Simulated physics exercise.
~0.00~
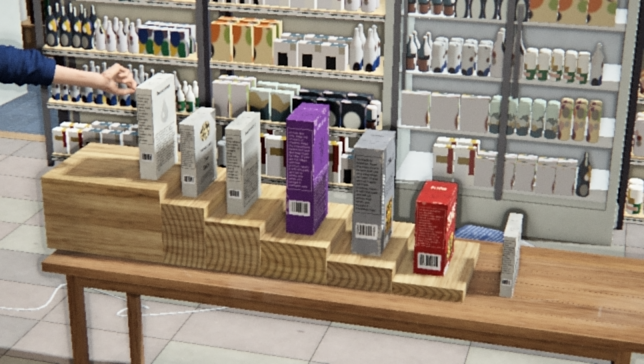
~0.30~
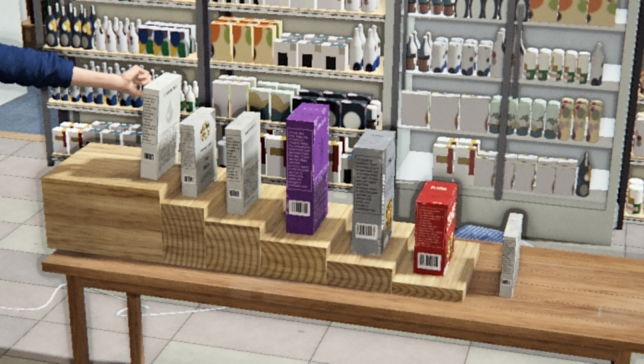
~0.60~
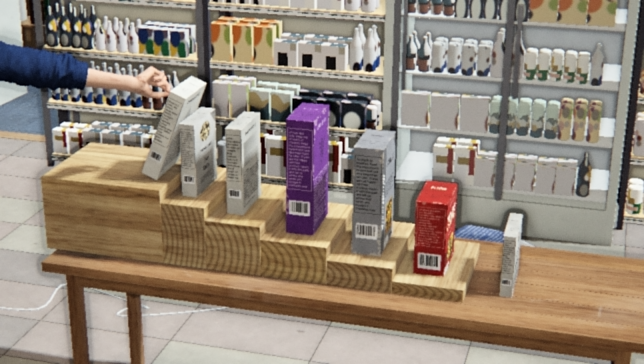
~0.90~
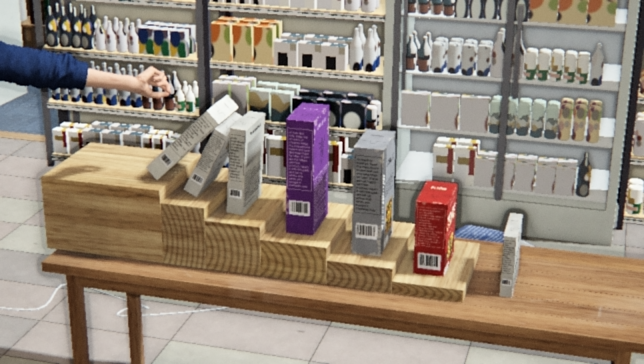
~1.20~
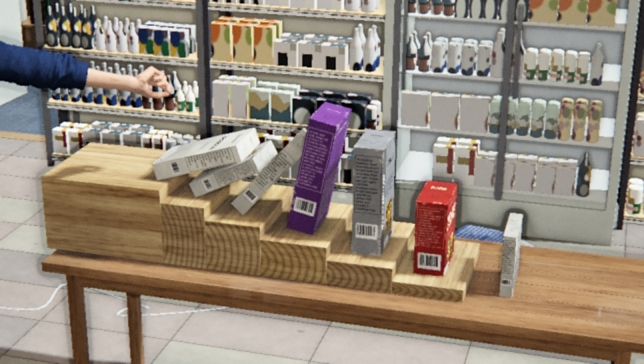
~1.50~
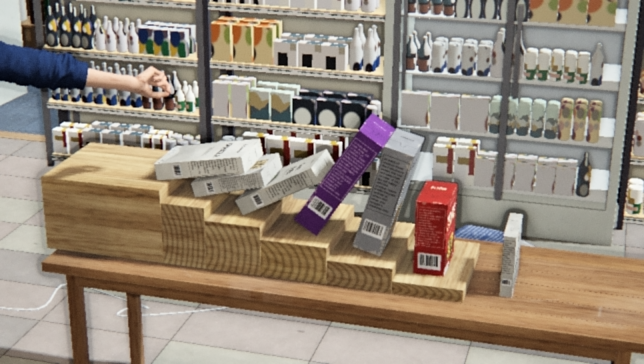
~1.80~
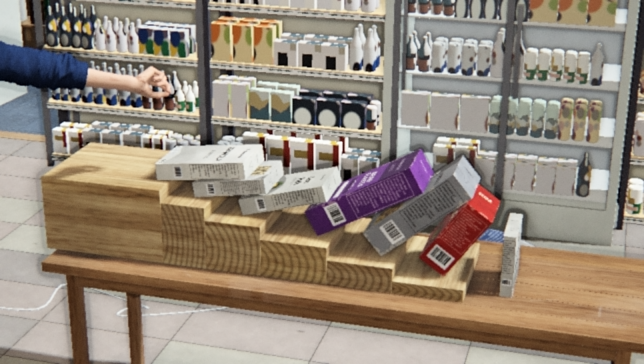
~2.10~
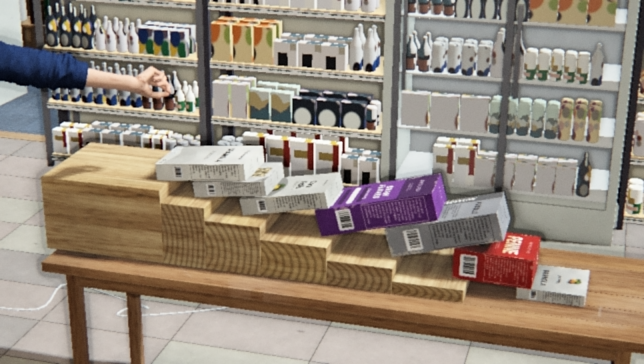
A hand in a dark blue sleeve tipped the first pale box on a stepped wooden display to the right, and the boxes toppled one after another down the steps, purple, then grey, then red, until every one lay fallen.
